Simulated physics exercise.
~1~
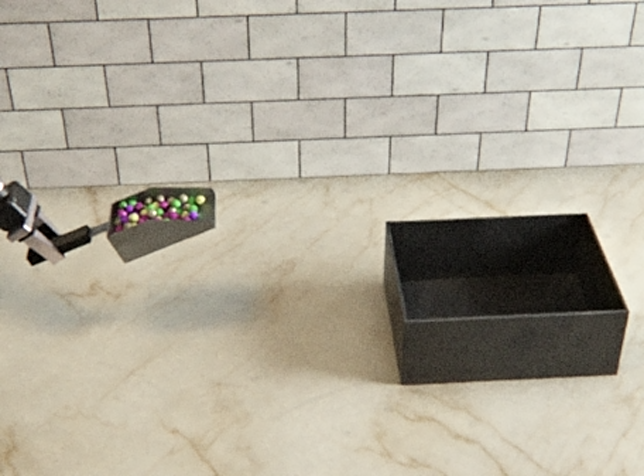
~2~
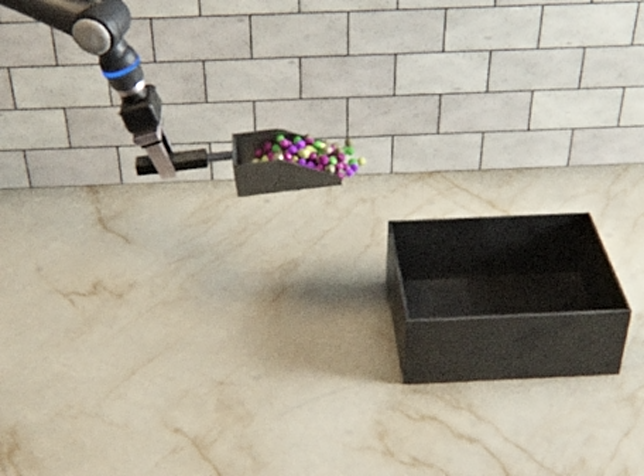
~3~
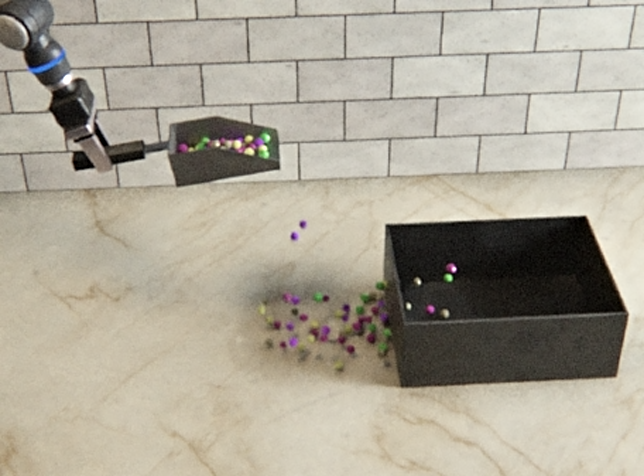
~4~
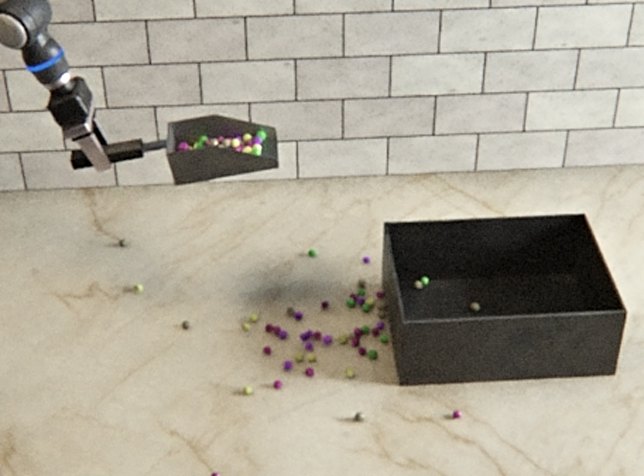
On a cream marble counter before a white brick-tiled wall, seen from slightly above, an open black box stands at the right. At the left, a robotic gripper holds a dark grey scoop heaped with small green, purple, pink and yellow balls. The arm carries the scoop right and upward, stopping short of the box, then draws it back to the left. Many balls fly off its open front, most landing in front of the box's left side and a few dropping inside. The spilled balls scatter over the counter, while a good share stays in the scoop.
